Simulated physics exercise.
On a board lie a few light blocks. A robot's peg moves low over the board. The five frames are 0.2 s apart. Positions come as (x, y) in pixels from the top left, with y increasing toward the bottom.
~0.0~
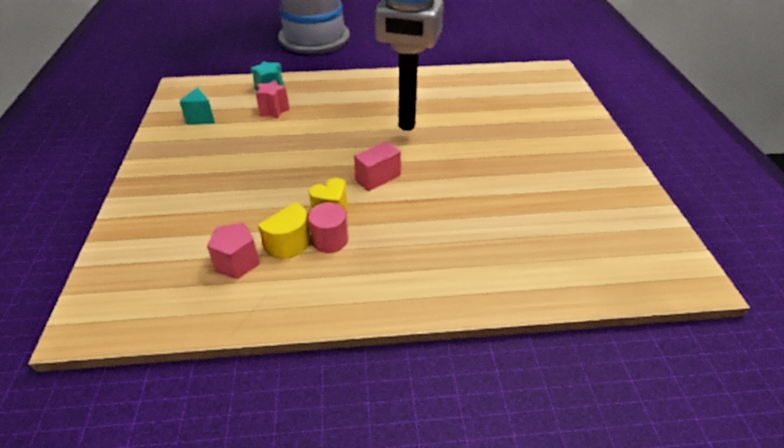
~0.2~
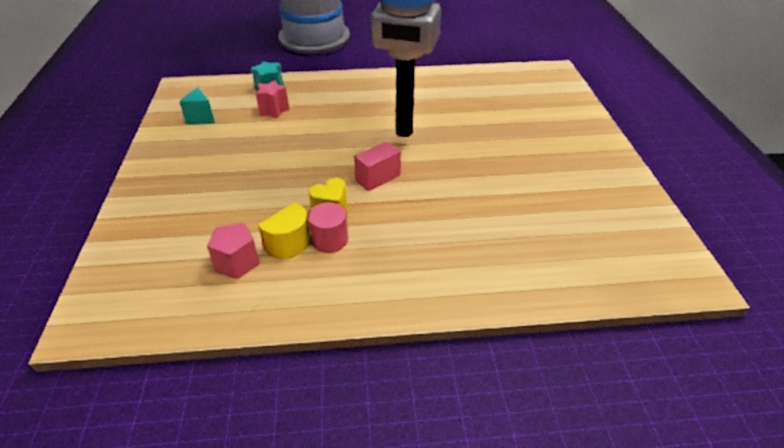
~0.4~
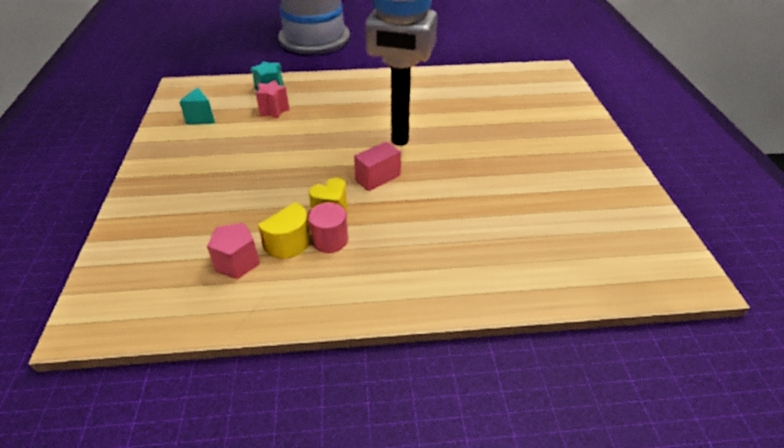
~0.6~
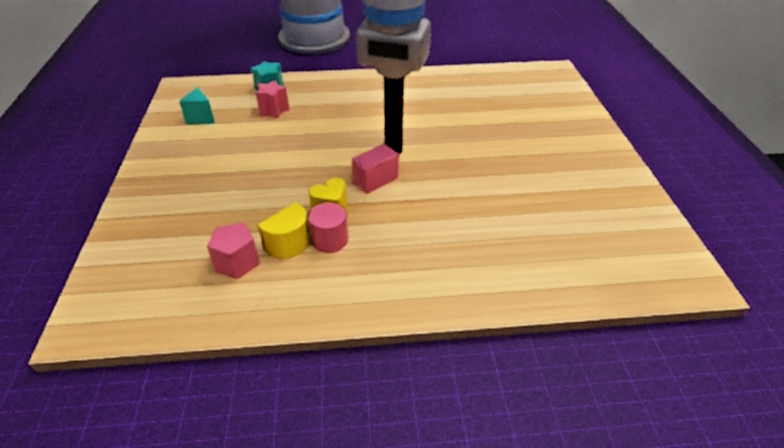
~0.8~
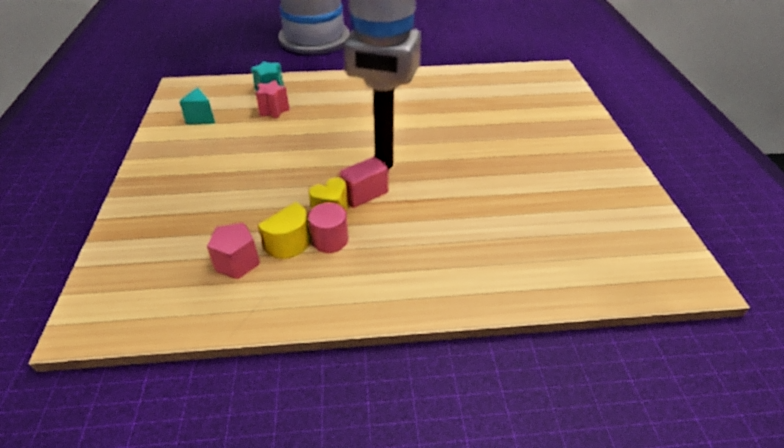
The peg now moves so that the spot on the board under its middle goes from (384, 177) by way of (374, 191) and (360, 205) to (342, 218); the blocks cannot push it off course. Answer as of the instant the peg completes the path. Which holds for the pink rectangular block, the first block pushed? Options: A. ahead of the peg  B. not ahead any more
A.
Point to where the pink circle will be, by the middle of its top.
I think it will end close to (317, 226).
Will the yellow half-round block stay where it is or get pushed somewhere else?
At the moment the path ends, the yellow half-round block no longer stands where it did.
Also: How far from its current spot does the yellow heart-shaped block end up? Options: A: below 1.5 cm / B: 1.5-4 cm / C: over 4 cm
I'll go with C - over 4 cm.
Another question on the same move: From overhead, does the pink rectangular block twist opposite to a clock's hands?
No, that is not how it ends up.
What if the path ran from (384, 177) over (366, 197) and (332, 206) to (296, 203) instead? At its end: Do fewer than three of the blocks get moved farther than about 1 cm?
Short answer: No.
The first path, step by step. Halfway along, peg at (367, 186); yellow half-round block at (276, 225), turned 25° anticlockwise; pink circle at (325, 217); yellow heart-shaped block at (298, 198), turned 20° anticlockwise; pink rectangular block at (336, 186), turned 25° clockwise.
At the end, peg at (341, 206); yellow half-round block at (269, 228), turned 55° anticlockwise; pink circle at (317, 226); yellow heart-shaped block at (263, 200); pink rectangular block at (303, 200), turned 50° clockwise.
